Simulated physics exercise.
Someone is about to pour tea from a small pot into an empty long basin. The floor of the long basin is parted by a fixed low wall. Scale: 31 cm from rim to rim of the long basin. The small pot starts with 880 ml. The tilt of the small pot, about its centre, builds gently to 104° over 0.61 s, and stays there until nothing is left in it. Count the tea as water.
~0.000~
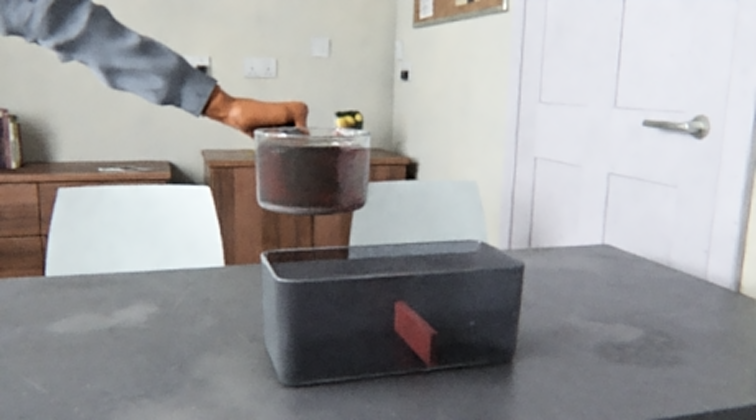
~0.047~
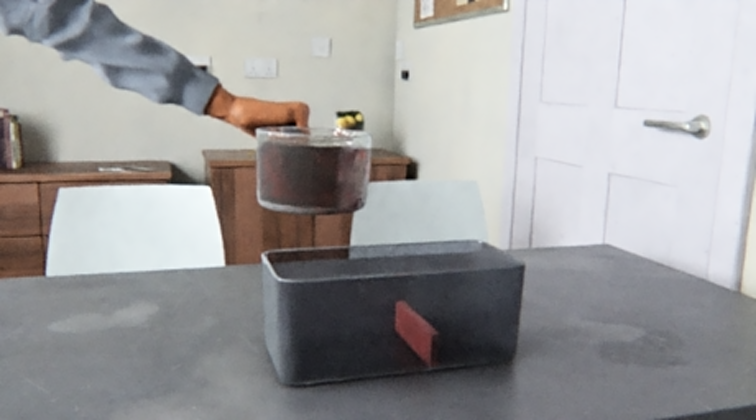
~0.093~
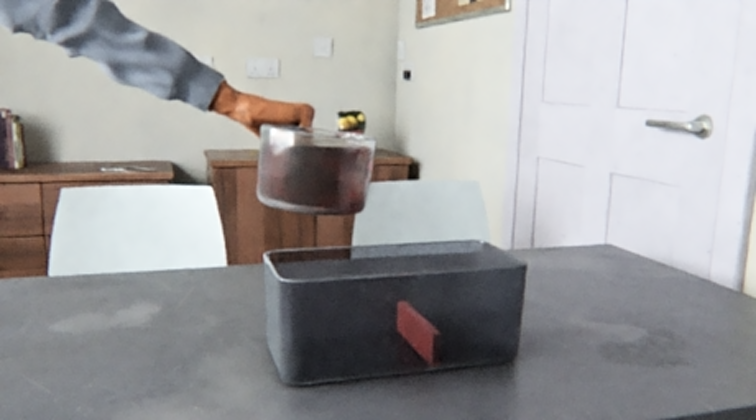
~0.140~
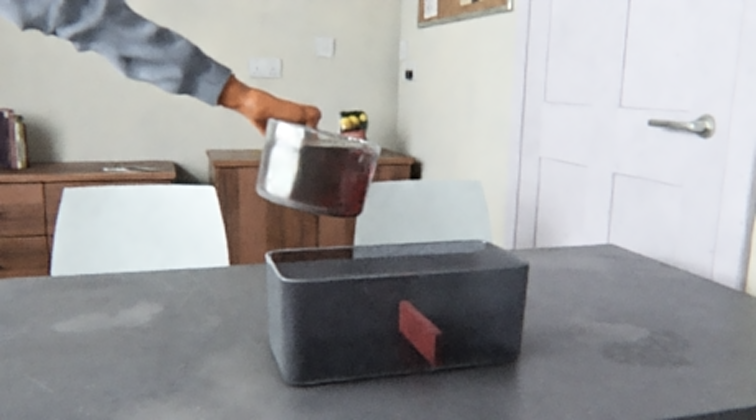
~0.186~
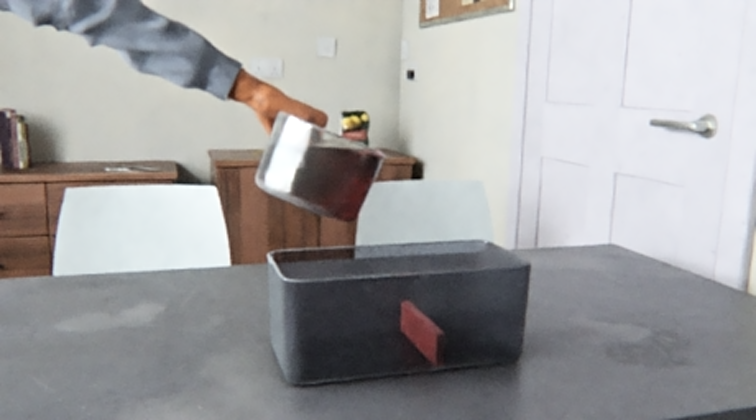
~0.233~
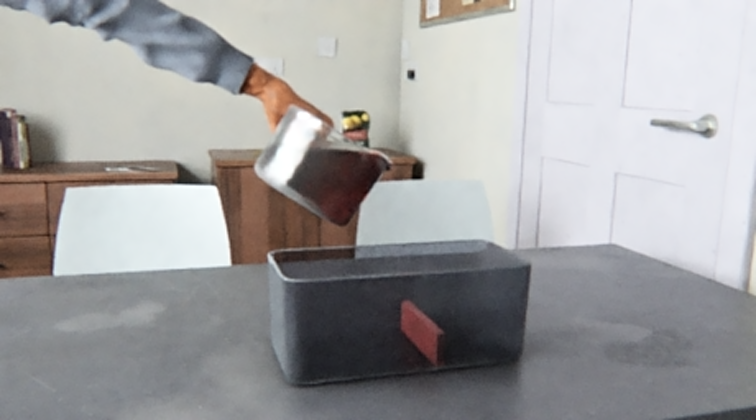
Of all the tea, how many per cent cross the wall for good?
Roughly 34 per cent is past the wall.
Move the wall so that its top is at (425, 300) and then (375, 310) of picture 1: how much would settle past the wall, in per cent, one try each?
First 10, then 95 per cent.
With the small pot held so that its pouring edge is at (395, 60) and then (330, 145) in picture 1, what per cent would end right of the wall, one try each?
First 70, then 15 per cent.
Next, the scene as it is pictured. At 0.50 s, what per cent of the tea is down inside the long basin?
Near 30 in a hundred.
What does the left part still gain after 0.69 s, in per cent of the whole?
Some 14 per cent.
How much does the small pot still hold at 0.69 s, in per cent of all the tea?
Near 8 in a hundred.
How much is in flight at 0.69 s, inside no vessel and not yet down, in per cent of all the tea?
Near 7 in a hundred.
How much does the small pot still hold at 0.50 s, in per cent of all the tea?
Near 38 in a hundred.
Then, 0.50 s in, the tilt is 95° and 38 per cent is still to pour, 13 is left of the wall and 18 right of it.
Then, 0.69 s in, the tilt is 104° and 8 per cent is still to pour, 49 is left of the wall and 36 right of it.
Then, 0.89 s in, the tilt is 104° and 1 per cent is still to pour, 59 is left of the wall and 34 right of it.
Then, 1.11 s in, the tilt is 104° and 0 per cent is still to pour, 64 is left of the wall and 34 right of it.
Finally, 64 per cent lies left of the wall, 34 right of it and 2 outside.
